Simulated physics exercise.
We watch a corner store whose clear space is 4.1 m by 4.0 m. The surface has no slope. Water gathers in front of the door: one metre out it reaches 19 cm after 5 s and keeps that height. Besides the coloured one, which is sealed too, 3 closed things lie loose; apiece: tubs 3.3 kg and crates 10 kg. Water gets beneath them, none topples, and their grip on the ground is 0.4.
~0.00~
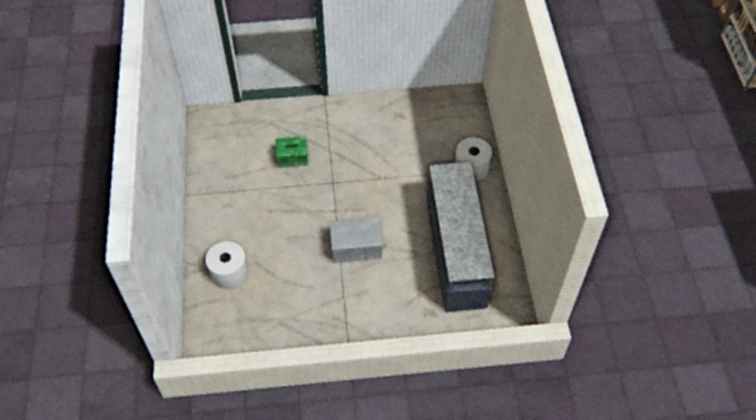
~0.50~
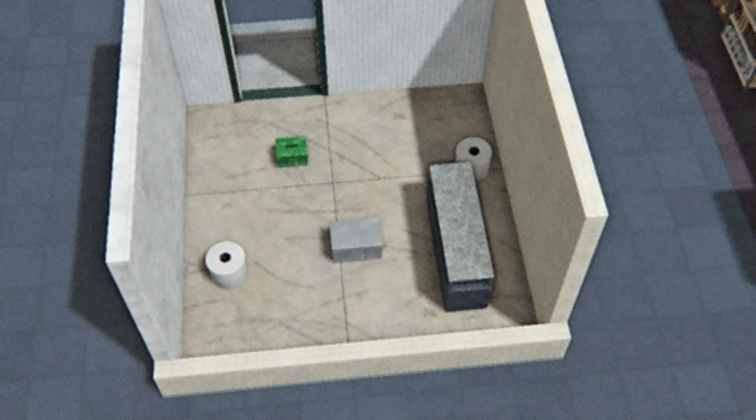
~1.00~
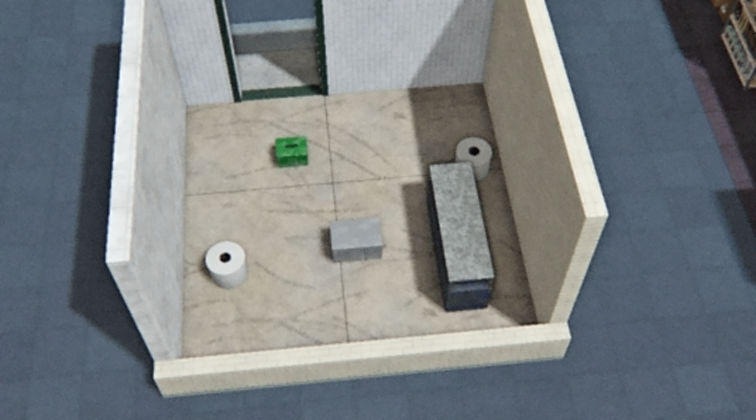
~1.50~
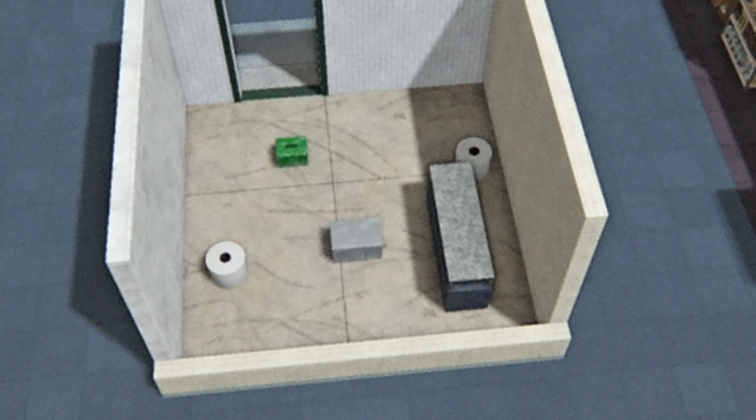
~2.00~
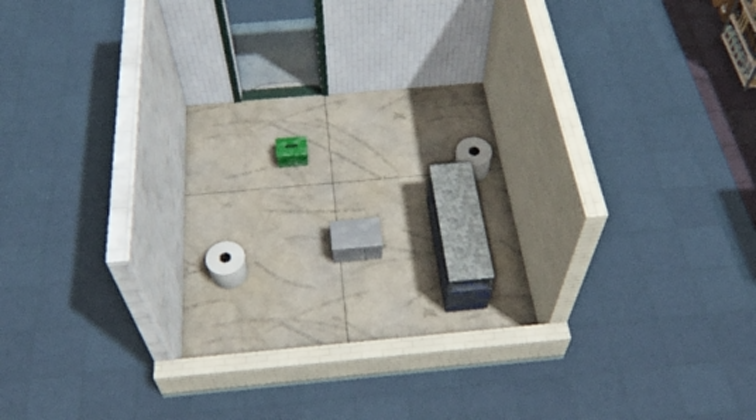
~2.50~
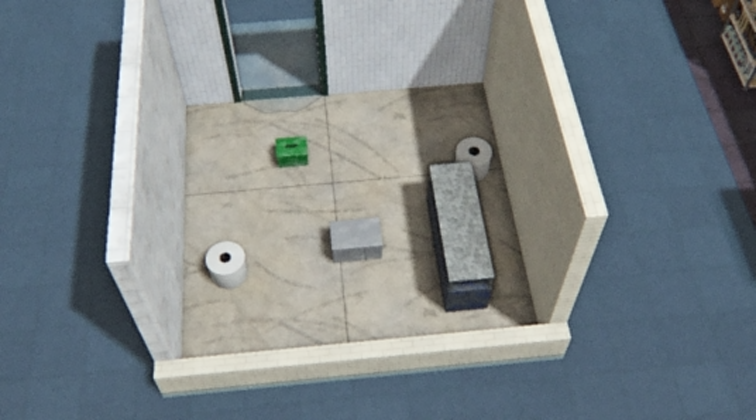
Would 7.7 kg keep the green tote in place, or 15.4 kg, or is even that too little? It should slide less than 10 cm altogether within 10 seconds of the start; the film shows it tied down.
Verdict: Neither weight holds it.
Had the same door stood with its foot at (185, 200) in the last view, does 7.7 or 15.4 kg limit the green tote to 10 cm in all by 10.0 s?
In that case only the higher weight holds it.
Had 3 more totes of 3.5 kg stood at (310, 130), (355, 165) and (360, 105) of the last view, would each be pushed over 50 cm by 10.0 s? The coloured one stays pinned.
In that order: More, more, under.
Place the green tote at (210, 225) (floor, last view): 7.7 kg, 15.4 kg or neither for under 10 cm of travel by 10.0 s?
Only the larger holds.
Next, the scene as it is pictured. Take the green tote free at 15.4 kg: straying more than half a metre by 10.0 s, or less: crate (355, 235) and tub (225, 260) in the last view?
In turn: Under, over.
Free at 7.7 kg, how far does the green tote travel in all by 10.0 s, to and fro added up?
About 200 cm.
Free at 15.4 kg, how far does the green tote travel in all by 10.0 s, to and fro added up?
Some 50 cm in all.
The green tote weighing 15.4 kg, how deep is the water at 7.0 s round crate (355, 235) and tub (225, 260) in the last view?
Roughly 3 and 3 cm.
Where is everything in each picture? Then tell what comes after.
The first frame shows the green tote at (291, 146), on the bottom; 0.0 m2 under water; 0 of 4 have shifted.
The second frame shows the green tote at (291, 146), on the bottom; water covers 0.0 m2; 0 of 4 have shifted.
The third frame shows the green tote at (291, 146) rests on the ground; 0.0 m2 under water; 0 of 4 have shifted.
The fourth frame shows the green tote at (291, 146) rests on the ground; water covers 0.0 m2; 0 of 4 have shifted.
The fifth frame shows the green tote at (291, 146) rests on the ground; water covers 0.0 m2; 0 of 4 have shifted.
The sixth frame shows the green tote at (291, 146) rests on the ground; water covers 0.2 m2; 0 of 4 have shifted.
After 3.5 s the green tote would be 0 cm from its start with 7.7 kg and 0 cm from its start with 15.4 kg; 3 cm of water round it then.
After 4.5 s the green tote would be 25 cm from its start with 7.7 kg and 0 cm from its start with 15.4 kg; 5 cm of water round it then.
After 7.0 s the green tote would be 137 cm from its start with 7.7 kg and 35 cm from its start with 15.4 kg; 5 cm of water round it then.
After 10.0 s the green tote would be 196 cm from its start with 7.7 kg and 54 cm from its start with 15.4 kg; 6 cm of water round it then.
